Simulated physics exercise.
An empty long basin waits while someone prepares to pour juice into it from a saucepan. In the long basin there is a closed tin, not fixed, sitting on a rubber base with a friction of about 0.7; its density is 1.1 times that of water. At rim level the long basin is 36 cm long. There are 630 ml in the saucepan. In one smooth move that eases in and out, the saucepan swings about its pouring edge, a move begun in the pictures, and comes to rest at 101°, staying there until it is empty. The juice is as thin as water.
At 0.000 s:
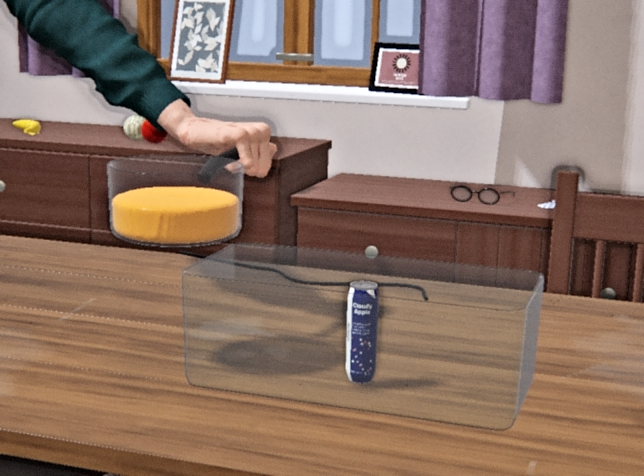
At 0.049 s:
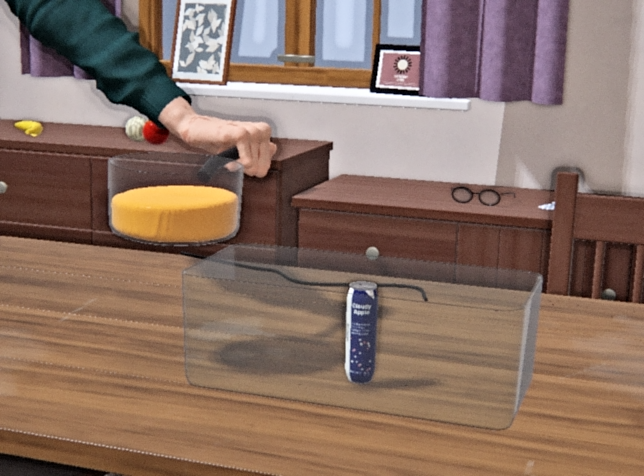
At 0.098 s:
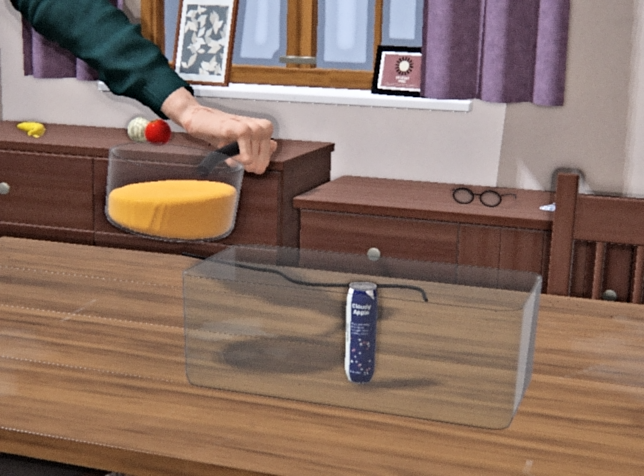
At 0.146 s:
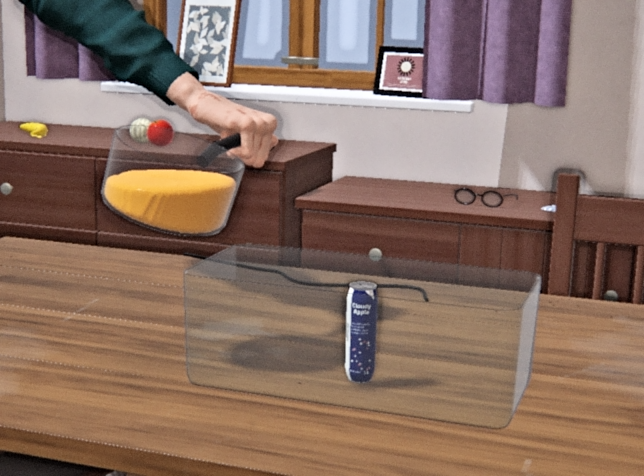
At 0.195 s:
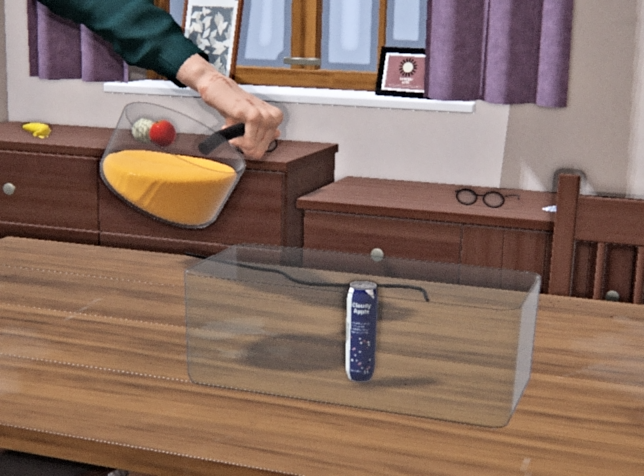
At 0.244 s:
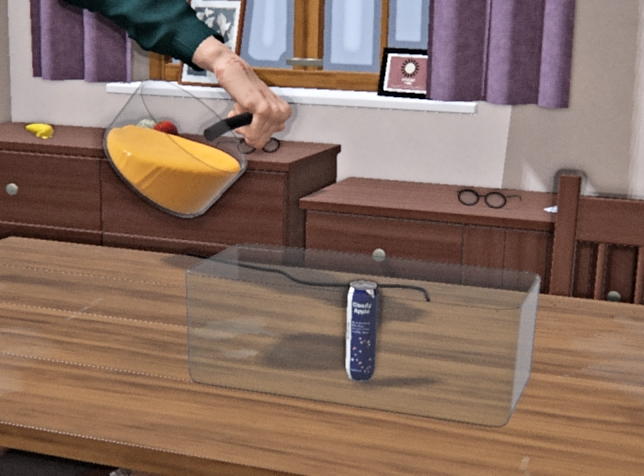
In a room with purple curtains, a hand steadily tilts a clear saucepan of orange juice above a basin holding a tin.
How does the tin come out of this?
It ends up knocked down.
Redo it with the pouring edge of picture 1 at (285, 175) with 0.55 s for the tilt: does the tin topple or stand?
Then it stays on its base.
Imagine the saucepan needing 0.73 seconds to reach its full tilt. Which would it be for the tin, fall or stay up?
Then the tin tumbles.
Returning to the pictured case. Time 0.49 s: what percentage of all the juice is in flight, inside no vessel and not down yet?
Around 52 in a hundred.
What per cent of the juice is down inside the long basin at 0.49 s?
4 %, roughly.
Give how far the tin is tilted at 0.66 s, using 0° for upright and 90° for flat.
I'd put it at close to 0 degrees off upright.
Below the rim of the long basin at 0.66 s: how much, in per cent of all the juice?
I'd say roughly 78 in a hundred of it.
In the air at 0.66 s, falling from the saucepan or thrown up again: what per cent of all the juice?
It comes to some 16 percent of the total.
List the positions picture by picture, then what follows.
The first picture shows tilt 0°; pouring edge (237, 171); surface from (123, 193) to (236, 203); the long basin's rim runs from (210, 259) to (534, 293); the tin's top is at (364, 289).
The second picture shows tilt 2°; pouring edge (237, 172); surface from (122, 193) to (235, 200).
The third picture shows tilt 8°; pouring edge (237, 173); surface from (120, 188) to (234, 193).
The fourth picture shows tilt 17°; pouring edge (237, 173); surface from (117, 175) to (233, 184).
The fifth picture shows tilt 28°; pouring edge (238, 173); surface from (115, 154) to (234, 175).
The sixth picture shows tilt 42°; pouring edge (238, 173); surface from (120, 127) to (239, 168).
Then, 0.49 s in, the tilt is 98° and 45 per cent is still to pour; the tin stands where it began.
Then, 0.66 s in, the tilt is 101° and 7 per cent is still to pour; the tin stands 1 cm from where it began.
Then, 0.85 s in, the tilt is 101° and 1 per cent is still to pour; the tin leans 36°.
Then, 1.05 s in, the tilt is 101° and 0 per cent is still to pour; the tin lies on its side.
Finally, the tin lies on its side.
